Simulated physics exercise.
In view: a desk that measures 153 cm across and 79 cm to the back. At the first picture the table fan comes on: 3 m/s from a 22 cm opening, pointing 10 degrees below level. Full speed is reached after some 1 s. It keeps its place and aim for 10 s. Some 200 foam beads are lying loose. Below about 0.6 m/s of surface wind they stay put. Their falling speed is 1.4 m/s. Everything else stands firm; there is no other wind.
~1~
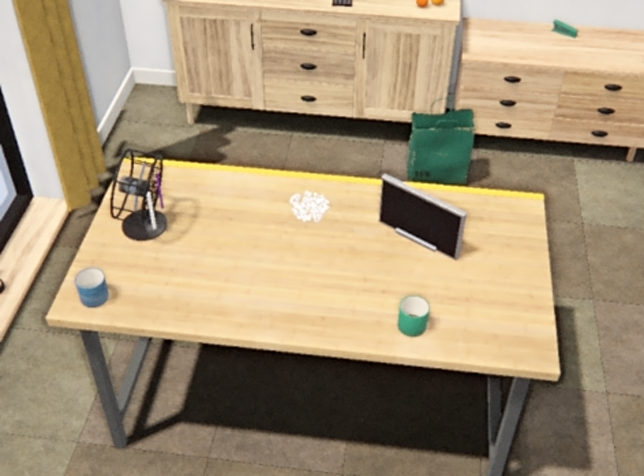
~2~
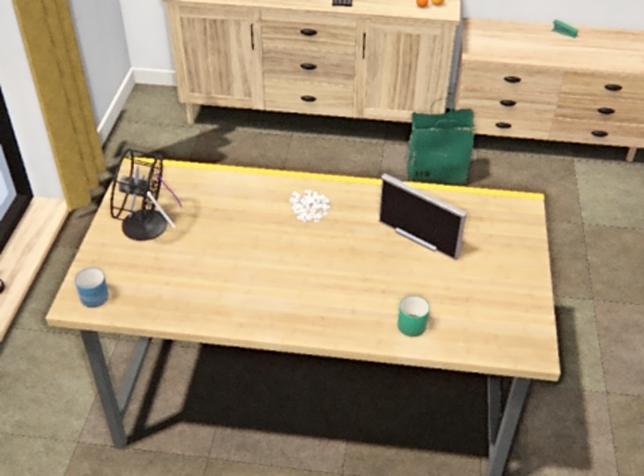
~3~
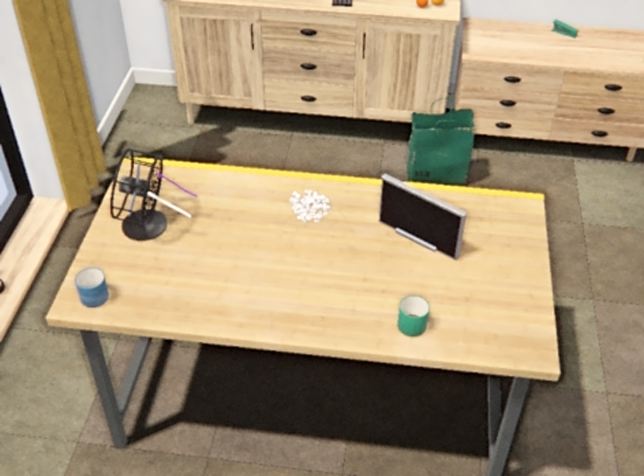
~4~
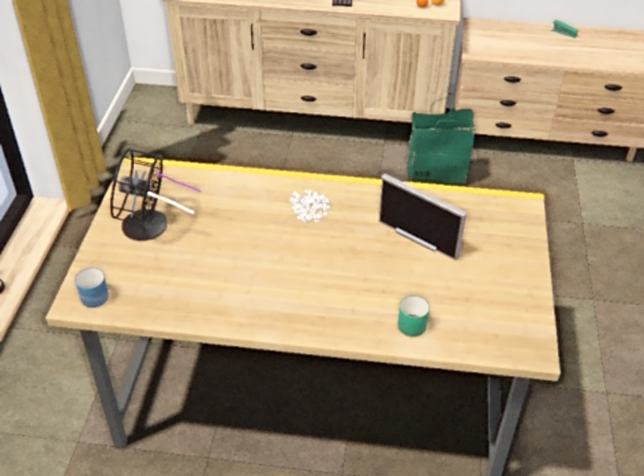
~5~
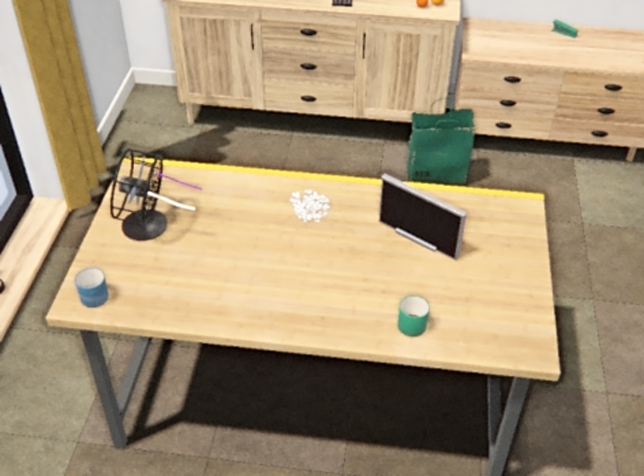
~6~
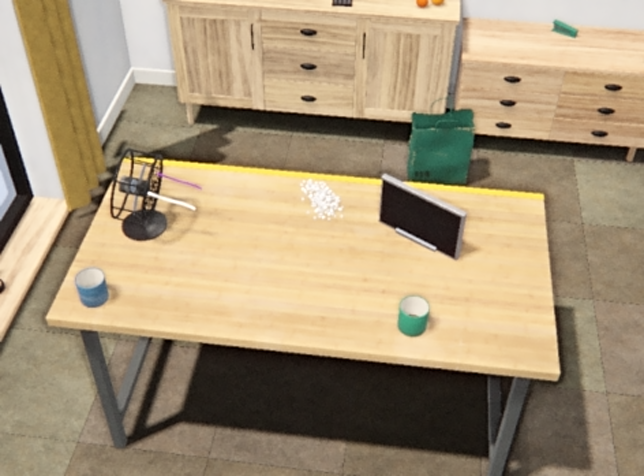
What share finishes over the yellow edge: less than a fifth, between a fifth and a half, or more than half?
By then over half are over the yellow edge.
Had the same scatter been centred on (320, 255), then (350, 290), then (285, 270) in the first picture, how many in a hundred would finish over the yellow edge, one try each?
In turn about 0 %, 0 %, 0 %.
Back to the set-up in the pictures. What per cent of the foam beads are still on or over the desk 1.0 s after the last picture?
Near 0 %.
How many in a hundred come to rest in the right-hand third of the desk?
Near 0 %.
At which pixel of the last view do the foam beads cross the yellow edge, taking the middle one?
Near (359, 178).
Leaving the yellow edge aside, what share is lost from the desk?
About 0 %.
Then, 1.0 s after the last picture the count stands so, 100 % are over the yellow edge.
Then, 2.2 s after the last picture the count stands so, 100 % are over the yellow edge.
Then, 4.6 s after the last picture the count stands so, 100 % are over the yellow edge.
Then, 9.1 s after the last picture, at the end, 100 % are over the yellow edge.
